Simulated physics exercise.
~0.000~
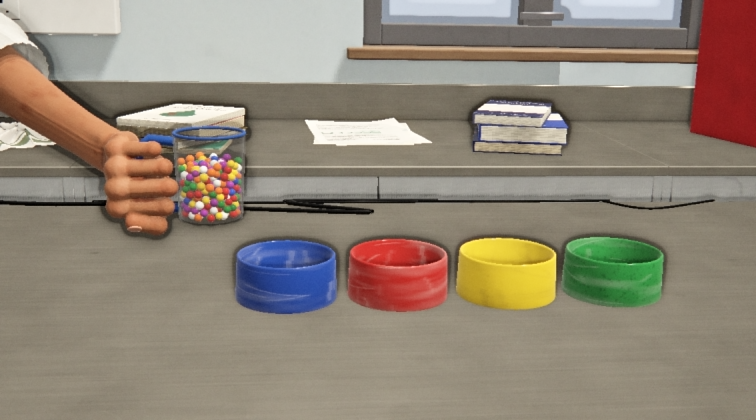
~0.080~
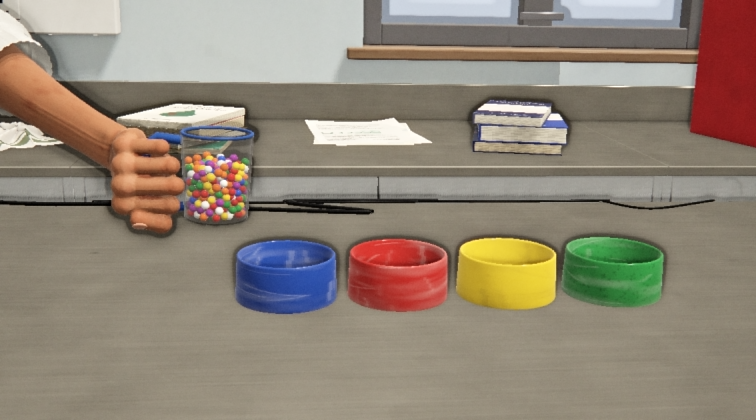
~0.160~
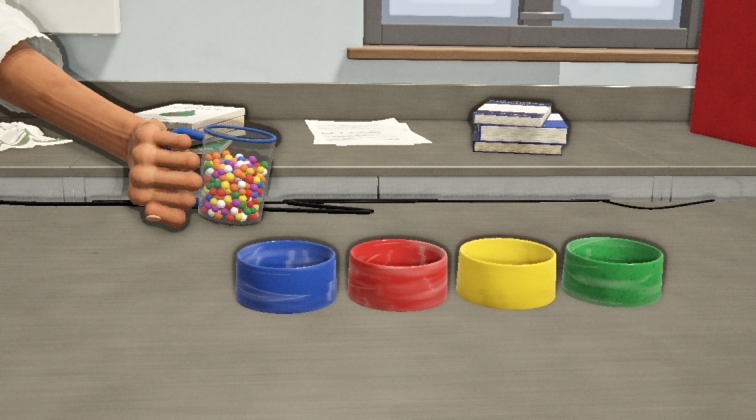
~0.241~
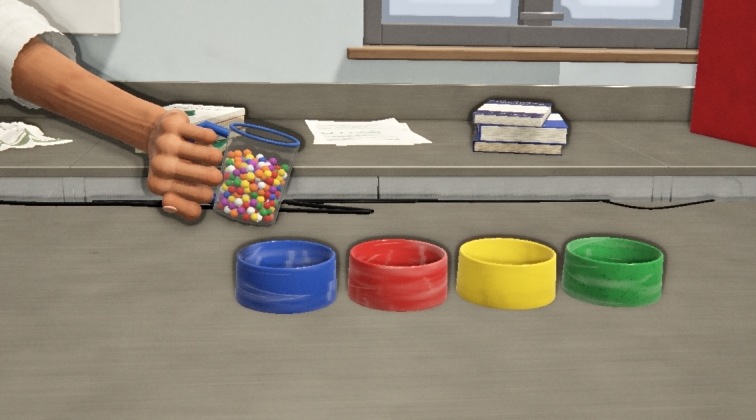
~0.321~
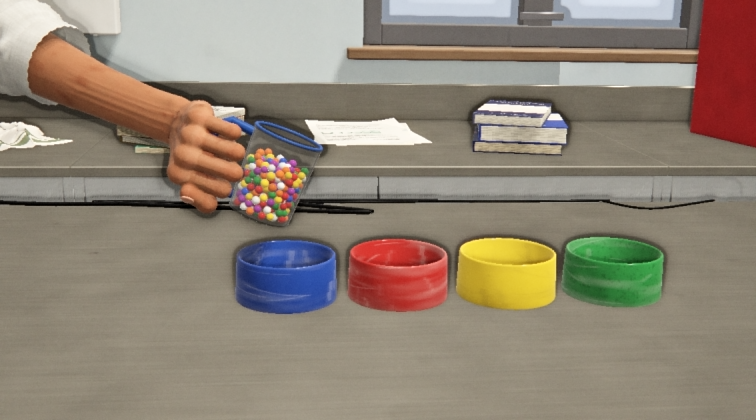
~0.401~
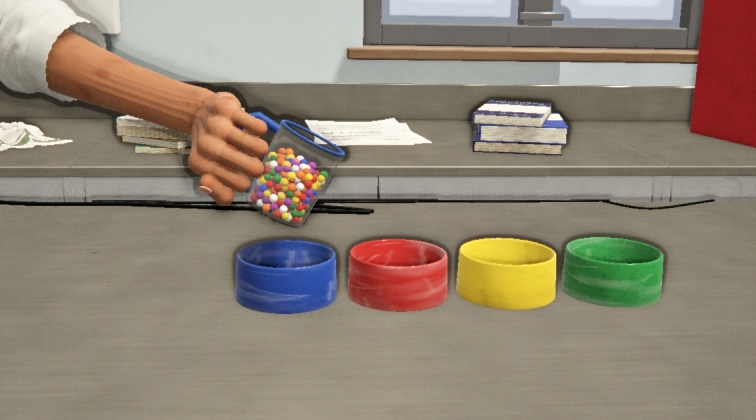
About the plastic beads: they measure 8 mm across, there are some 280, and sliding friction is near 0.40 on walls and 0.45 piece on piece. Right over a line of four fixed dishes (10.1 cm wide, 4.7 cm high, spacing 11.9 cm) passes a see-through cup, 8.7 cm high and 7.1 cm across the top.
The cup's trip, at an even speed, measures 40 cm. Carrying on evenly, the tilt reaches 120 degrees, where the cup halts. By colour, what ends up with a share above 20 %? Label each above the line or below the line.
Red: Below the line; blue: Below the line; green: Above the line; yellow: Below the line; counter: Below the line.
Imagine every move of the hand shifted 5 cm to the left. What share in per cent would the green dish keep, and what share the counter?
I'd expect green at 50 and the counter at 20.
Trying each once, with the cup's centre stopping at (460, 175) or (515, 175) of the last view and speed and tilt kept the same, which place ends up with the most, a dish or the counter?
The largest share ends at yellow first and at counter second.
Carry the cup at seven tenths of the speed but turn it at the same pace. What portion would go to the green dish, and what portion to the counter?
Then the green dish gets 0 and the counter 10.
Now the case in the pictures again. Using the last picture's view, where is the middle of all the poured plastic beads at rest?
Somewhere around (620, 276) in the final frame.
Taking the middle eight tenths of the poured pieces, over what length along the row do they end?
It spans about 7 centimetres along the dishes.
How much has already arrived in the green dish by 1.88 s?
I'd say around 90 per cent.
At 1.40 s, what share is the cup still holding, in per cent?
Roughly 85 per cent, I'd say.
After 1.00 s, tilt 76 degrees; cup holds 100 %.
Then, at 1.40 s, tilt 109 degrees; cup holds 85 %, green 5 %.
After 1.88 s, tilt 120 degrees; cup holds 0 %, green 90 %.
By 2.6 s all is still; red 0 %, blue 0 %, green 90 %, yellow 0 %, counter 5 %.
